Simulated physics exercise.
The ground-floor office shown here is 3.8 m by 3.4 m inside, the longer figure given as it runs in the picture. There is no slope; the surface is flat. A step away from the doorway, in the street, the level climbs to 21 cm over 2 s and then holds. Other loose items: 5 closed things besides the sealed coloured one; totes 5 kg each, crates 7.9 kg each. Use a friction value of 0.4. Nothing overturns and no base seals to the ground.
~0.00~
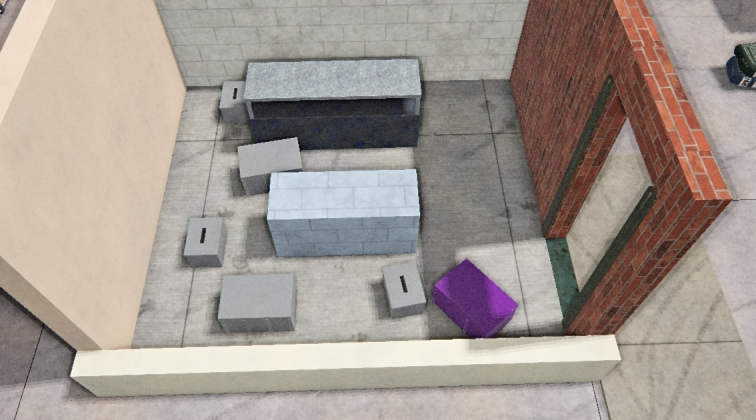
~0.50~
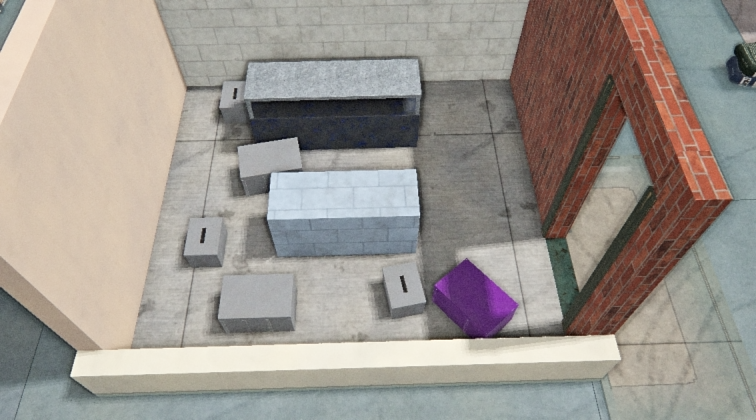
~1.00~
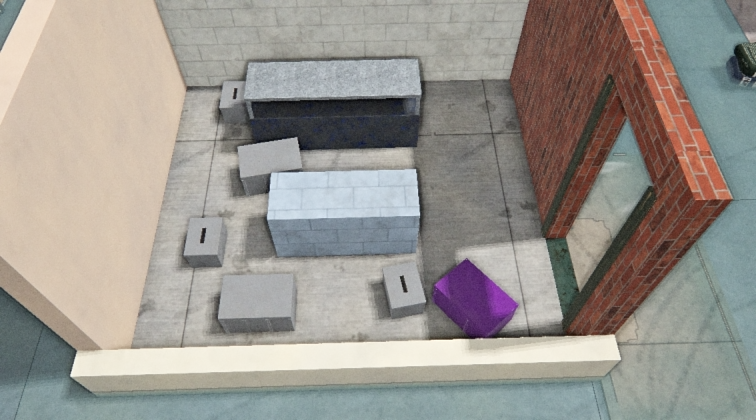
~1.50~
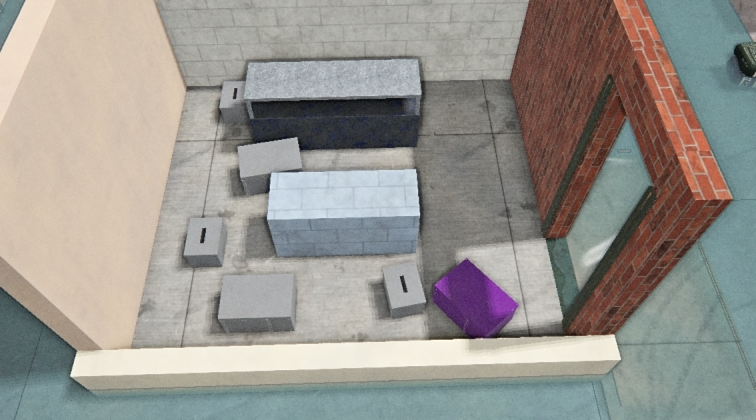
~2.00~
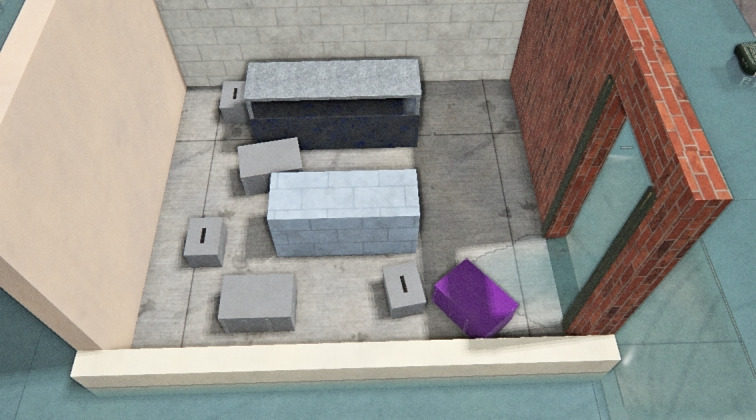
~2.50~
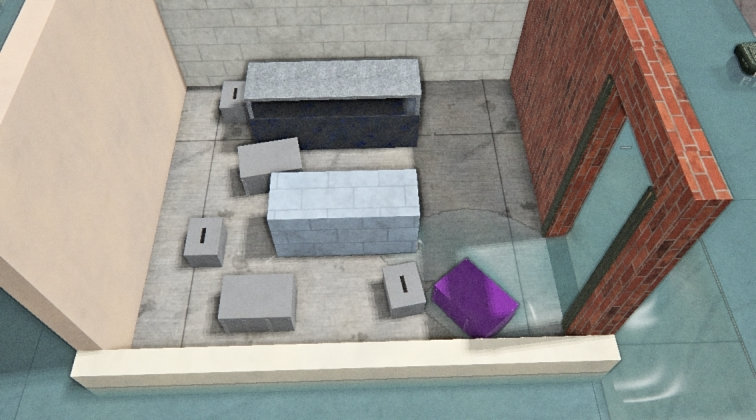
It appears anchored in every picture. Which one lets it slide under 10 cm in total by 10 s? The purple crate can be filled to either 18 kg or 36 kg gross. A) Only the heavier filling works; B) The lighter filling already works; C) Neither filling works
C, neither filling works.
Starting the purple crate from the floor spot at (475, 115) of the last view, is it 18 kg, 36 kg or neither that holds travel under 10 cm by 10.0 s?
Well, must use the heavier.
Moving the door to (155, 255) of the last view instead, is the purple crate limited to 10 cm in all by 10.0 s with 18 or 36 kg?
Moved there, neither choice works.
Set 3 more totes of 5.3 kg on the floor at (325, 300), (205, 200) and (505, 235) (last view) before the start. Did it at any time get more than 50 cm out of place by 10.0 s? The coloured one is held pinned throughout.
Spot one crosses the limit, spot two stays inside, spot three crosses the limit.
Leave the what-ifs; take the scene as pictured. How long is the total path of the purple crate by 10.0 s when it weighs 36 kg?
Close to 200 cm, all told.
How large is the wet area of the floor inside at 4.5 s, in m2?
Roughly 7.5 m2 of it is wet.
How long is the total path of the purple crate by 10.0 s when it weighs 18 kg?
I'd say roughly 350 centimetres in all.
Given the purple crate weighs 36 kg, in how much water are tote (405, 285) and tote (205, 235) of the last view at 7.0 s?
Some 10 cm at the first, some 5 cm at the second.
After 3.5 s the purple crate would be 91 cm from its start with 18 kg and 43 cm from its start with 36 kg; 8 cm of water round it then.
After 4.5 s the purple crate would be 176 cm from its start with 18 kg and 97 cm from its start with 36 kg; 8 cm of water round it then.
After 7.0 s the purple crate would be 176 cm from its start with 18 kg and 177 cm from its start with 36 kg; 11 cm of water round it then.
After 10.0 s the purple crate would be 258 cm from its start with 18 kg and 185 cm from its start with 36 kg; 12 cm of water round it then.
